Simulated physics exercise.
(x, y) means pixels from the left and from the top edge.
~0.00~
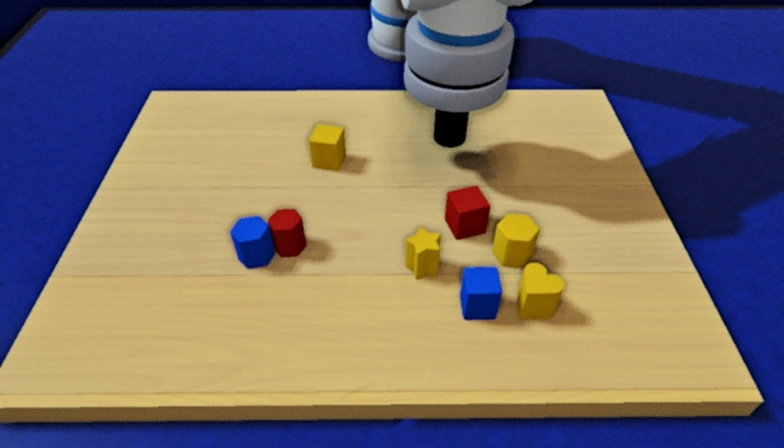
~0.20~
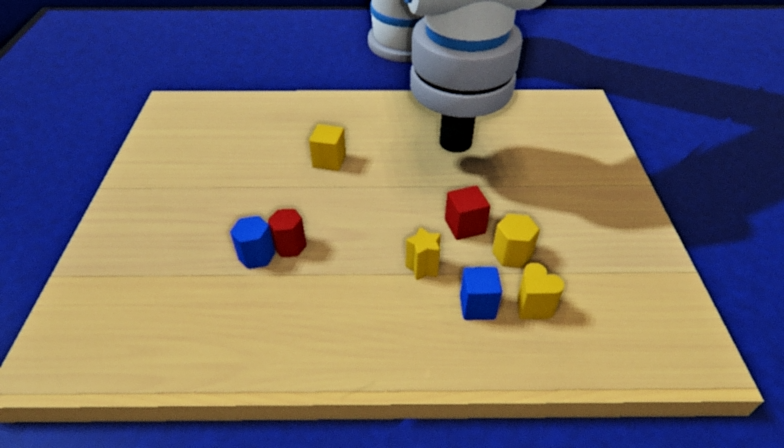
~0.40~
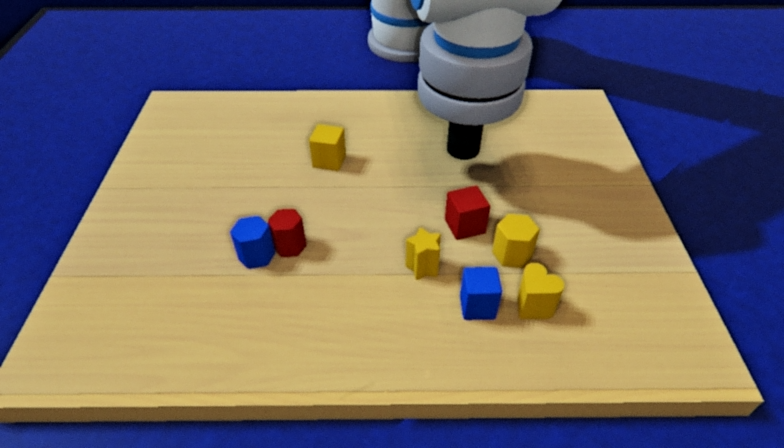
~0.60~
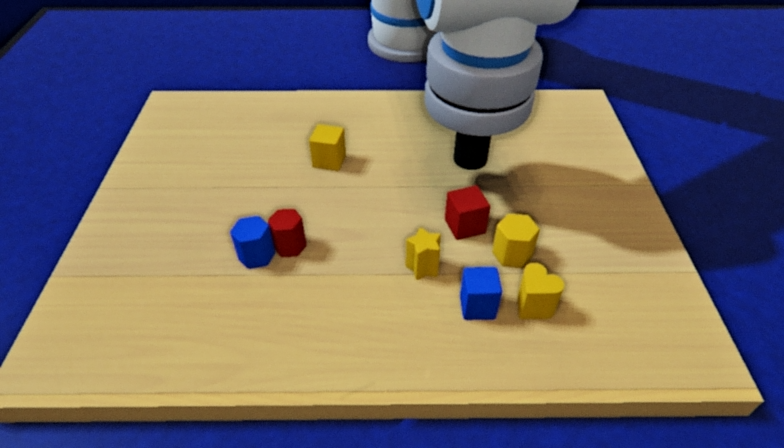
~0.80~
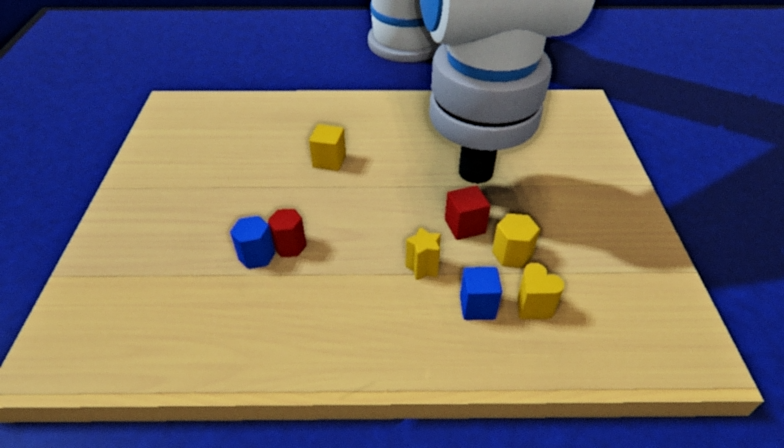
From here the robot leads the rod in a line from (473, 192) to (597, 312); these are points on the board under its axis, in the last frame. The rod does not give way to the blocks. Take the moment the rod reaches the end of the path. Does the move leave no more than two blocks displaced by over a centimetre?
Yes, I think so.
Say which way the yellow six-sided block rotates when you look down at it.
The sense of turning is clockwise.
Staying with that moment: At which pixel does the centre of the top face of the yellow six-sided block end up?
Its top middle is near (529, 254).
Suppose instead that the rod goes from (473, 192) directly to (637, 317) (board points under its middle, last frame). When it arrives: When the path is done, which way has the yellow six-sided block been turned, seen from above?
It turns clockwise.
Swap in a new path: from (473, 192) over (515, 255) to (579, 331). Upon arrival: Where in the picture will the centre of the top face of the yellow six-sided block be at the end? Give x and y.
It should be at about (599, 343).
What follows on the original path. One third of the way, rod (515, 208); nothing pushed yet.
Two thirds of the way, rod (557, 248); yellow six-sided block (529, 254), turned 50° clockwise; yellow heart (542, 285), turned 15° anticlockwise.
At the end, rod (606, 294); red square block in place; yellow six-sided block (529, 254), turned 50° clockwise; yellow heart (542, 285), turned 15° anticlockwise.
